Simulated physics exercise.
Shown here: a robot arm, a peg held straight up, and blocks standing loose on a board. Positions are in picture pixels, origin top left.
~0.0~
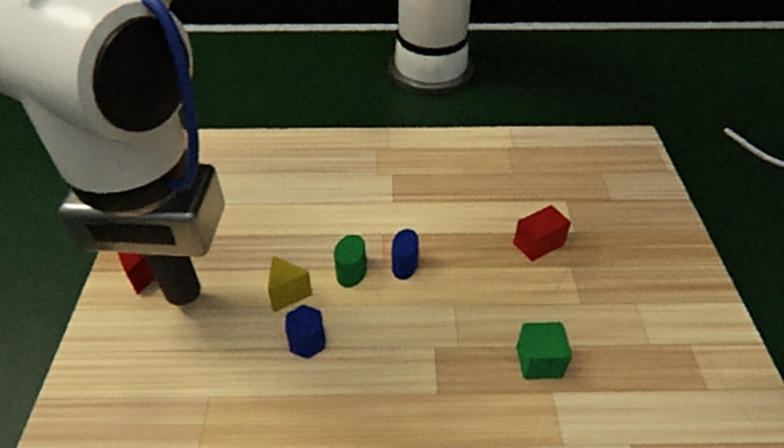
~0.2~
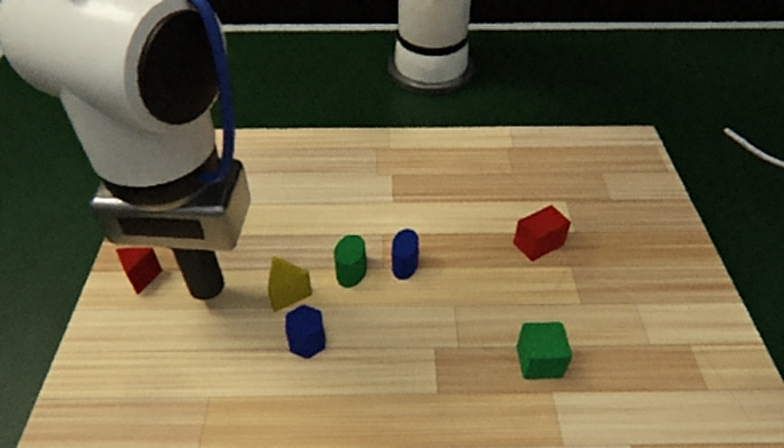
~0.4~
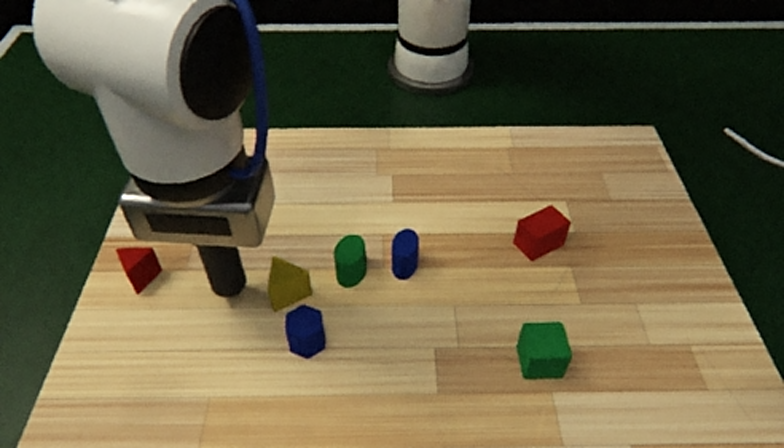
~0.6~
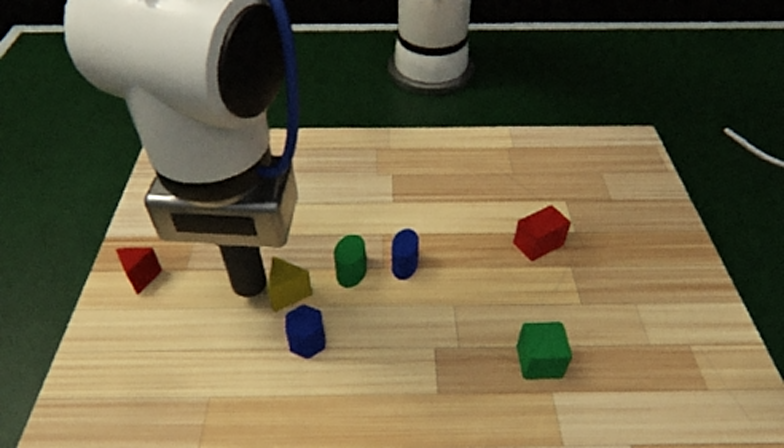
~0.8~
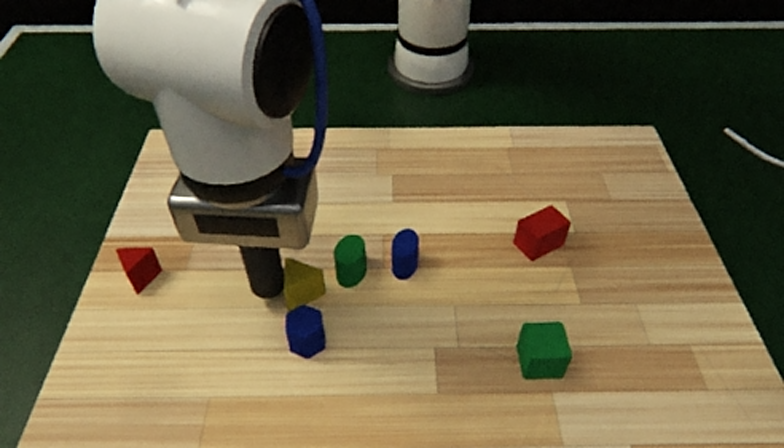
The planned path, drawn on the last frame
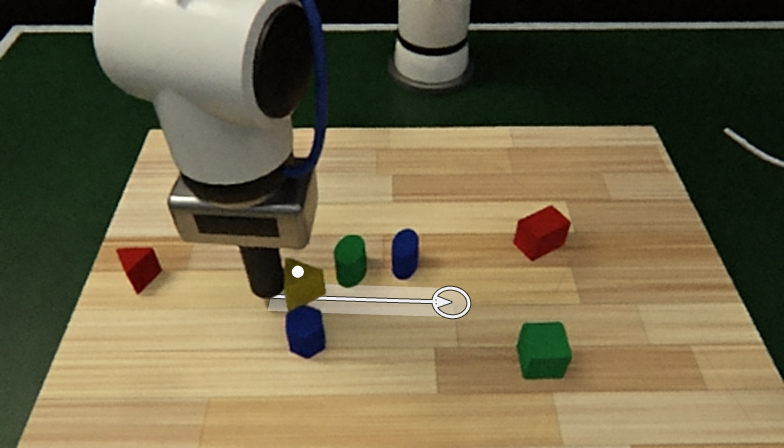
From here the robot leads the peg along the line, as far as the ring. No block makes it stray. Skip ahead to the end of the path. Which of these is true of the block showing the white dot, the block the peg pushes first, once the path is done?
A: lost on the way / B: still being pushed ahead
Correct choice: B.
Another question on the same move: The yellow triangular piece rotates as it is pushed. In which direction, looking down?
My prediction: CCW.
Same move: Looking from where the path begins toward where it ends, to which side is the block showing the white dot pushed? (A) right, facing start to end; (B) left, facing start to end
Answer: B.
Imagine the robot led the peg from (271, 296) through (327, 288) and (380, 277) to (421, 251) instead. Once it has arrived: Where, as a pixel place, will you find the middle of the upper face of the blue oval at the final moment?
Near (456, 219).
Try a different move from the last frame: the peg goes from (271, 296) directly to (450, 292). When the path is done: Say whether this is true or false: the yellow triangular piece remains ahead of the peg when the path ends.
That statement is accurate.
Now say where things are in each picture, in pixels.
In the first frame, lower end of the peg (183, 292), tops of blocks, yellow triangular piece (284, 272), green oval (350, 249), blue oval (405, 242).
In the second frame, peg (207, 286), blocks as before.
In the third frame, peg (229, 284), blocks as before.
In the fourth frame, peg (250, 283), blocks as before.
In the fifth frame, peg (268, 285), yellow triangular piece (298, 272), green oval (350, 249), blue oval (405, 242).
The drawn path runs from (271, 296) to (451, 302); the dot is on the yellow triangular piece.
The first path, step by step. One third of the way, peg (330, 287); yellow triangular piece (361, 273); green oval (360, 246), turned 40° anticlockwise.
Two thirds of the way, peg (391, 289); yellow triangular piece (423, 271), turned 25° anticlockwise; green oval (363, 244), turned 55° anticlockwise.
At the end, peg (453, 291); yellow triangular piece (482, 267), turned 35° anticlockwise; green oval (363, 244), turned 55° anticlockwise; blue oval not moved.
